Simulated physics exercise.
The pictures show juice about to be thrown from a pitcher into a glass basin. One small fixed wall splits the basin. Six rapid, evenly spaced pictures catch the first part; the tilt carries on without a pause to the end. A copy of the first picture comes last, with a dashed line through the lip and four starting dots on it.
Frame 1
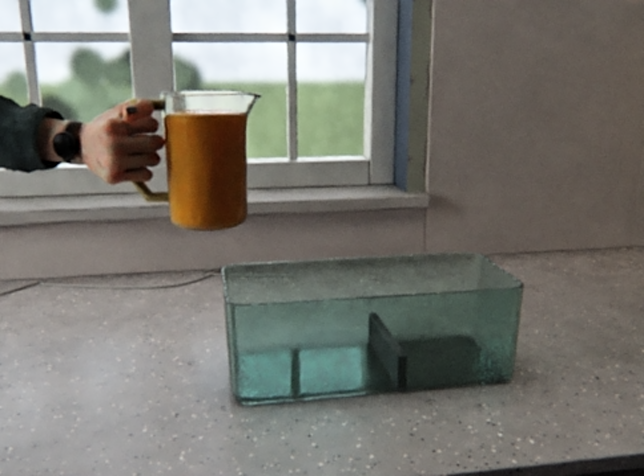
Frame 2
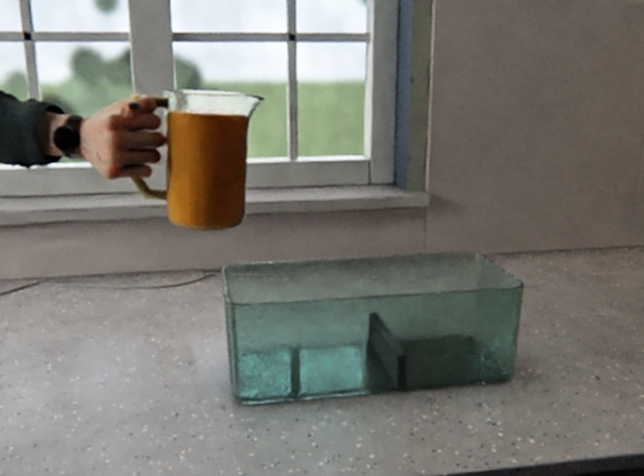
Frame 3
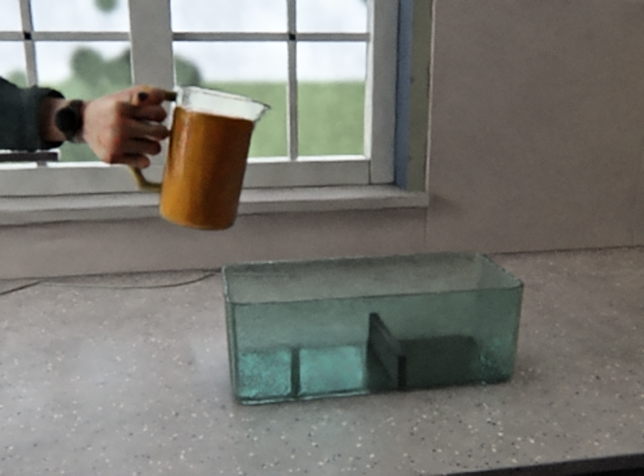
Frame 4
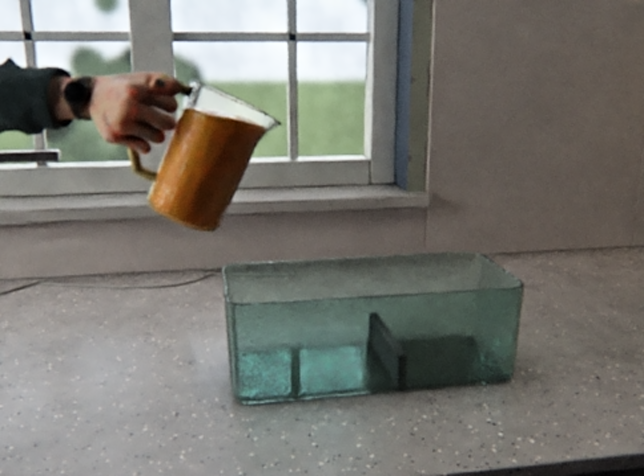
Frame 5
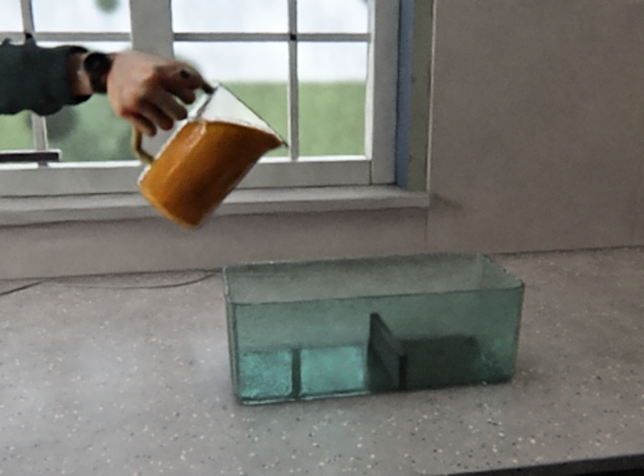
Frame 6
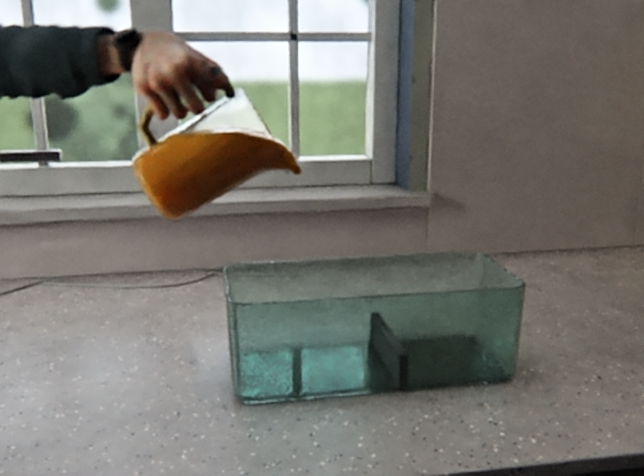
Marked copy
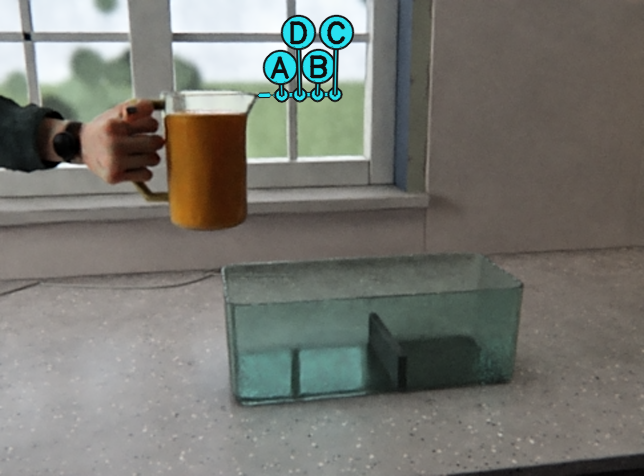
A hand lifting and tilting a glass pitcher of orange-brown juice rightward above a greenish glass basin, liquid reaching the lip.
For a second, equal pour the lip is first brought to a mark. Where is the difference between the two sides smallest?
Best: C.
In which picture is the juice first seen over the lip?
In picture 6.
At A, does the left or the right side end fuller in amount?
More ends on the left.
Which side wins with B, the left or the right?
More ends on the left.
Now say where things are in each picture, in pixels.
Upright, lip at (259, 95); basin from (233, 401) to (512, 377); top of the wall at (386, 332); nothing has left yet, in the first picture.
Tipped about 3°, lip at (263, 97); nothing has left yet, in the second picture.
Tipped about 11°, lip at (271, 106); nothing has left yet, in the third picture.
Tipped about 25°, lip at (281, 123); nothing has left yet, in the fourth picture.
Tipped about 41°, lip at (288, 146); nothing has left yet, in the fifth picture.
Tipped about 60°, lip at (288, 171); juice is over the lip, down to (296, 172), in the sixth picture.
In cyan, A at (281, 95); B at (317, 94); C at (335, 94); D at (299, 94).
With A, about 87 % ends left of the wall and 8 % right of it; 5 % is lost outside.
With B, about 73 % ends left of the wall and 23 % right of it; 4 % is lost outside.
With C, about 51 % ends left of the wall and 45 % right of it; 4 % is lost outside.
With D, about 87 % ends left of the wall and 8 % right of it; 5 % is lost outside.
